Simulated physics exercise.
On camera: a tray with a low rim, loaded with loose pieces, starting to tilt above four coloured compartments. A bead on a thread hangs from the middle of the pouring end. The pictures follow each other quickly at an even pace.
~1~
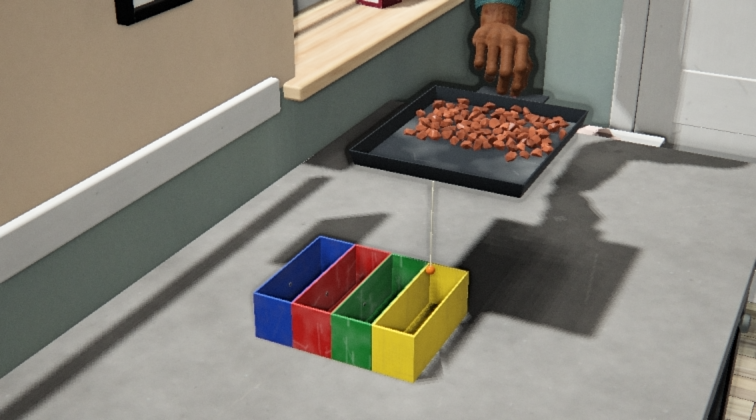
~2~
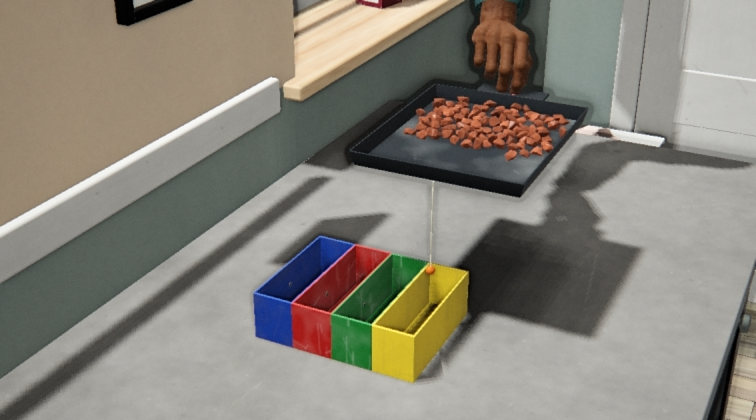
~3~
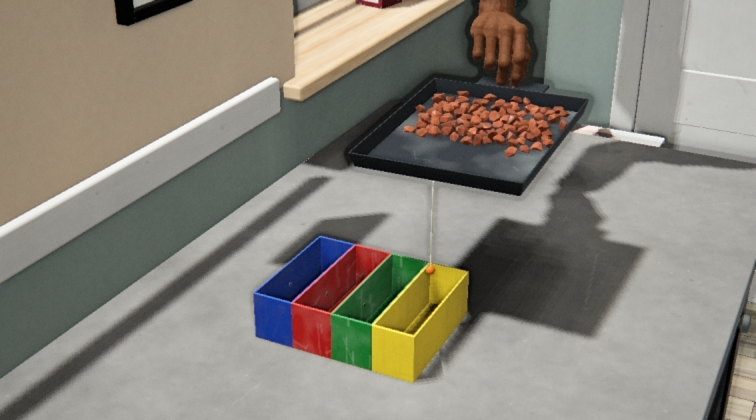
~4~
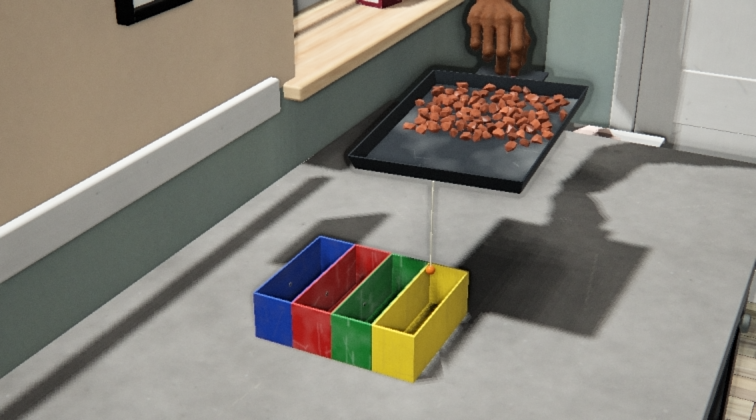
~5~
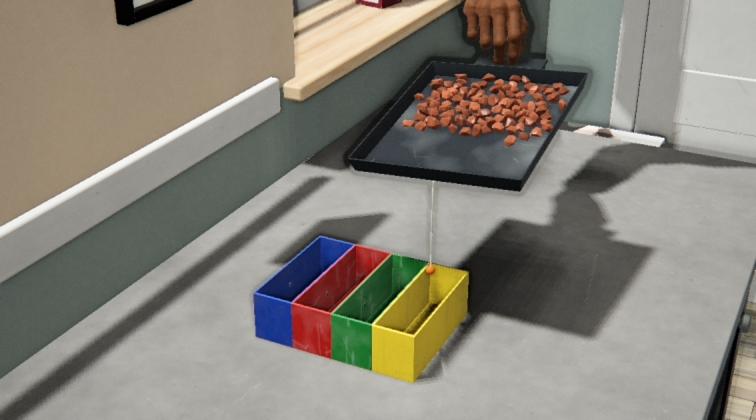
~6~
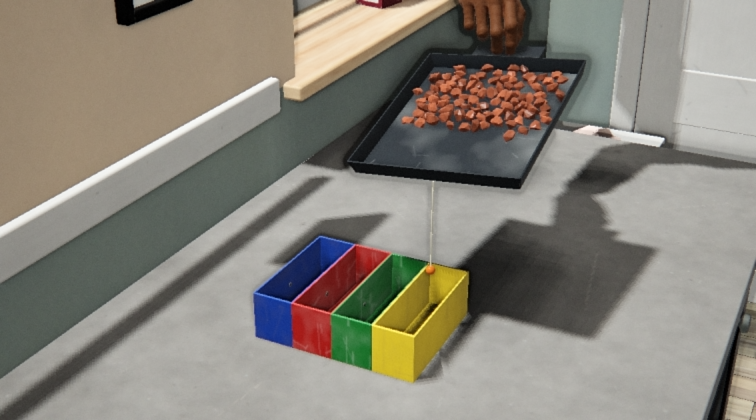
A hand tilts a black tray of reddish brick bits above four coloured compartments.
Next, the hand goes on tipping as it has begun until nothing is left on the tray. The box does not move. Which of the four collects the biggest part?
The red cell gets the most.
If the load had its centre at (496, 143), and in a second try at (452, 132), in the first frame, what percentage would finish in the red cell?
Near 50 % and 60 %.
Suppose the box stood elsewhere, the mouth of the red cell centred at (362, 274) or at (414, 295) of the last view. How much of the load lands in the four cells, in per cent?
Roughly 100 per cent, and 50 per cent.
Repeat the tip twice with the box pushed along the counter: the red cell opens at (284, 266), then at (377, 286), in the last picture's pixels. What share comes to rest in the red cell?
Roughly 0 per cent, and 30 per cent.
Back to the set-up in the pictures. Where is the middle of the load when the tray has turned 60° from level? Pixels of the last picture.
Around (393, 159).
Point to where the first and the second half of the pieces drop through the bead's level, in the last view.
Around (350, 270) and then (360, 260).
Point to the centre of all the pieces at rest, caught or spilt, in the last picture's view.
Around (353, 314).
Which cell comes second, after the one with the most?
Second comes that green cell.
Shortly afterwards, tray tipped steeply; the bulk on the tray; only a few in the green cell; only a few in the blue cell; a little falling or outside the box.
Next, tray tipped right over; a little on the tray; near a third in the red cell; near a quarter in the green cell; a little in the blue cell; only a few in the yellow cell; a little falling or outside the box.
Some moments later, tray tipped past a quarter turn; near half in the red cell; near a third in the green cell; a little in the blue cell; a little in the yellow cell.
In the end, tray tipped past a quarter turn; near half in the red cell; near a third in the green cell; a little in the blue cell; a little in the yellow cell.
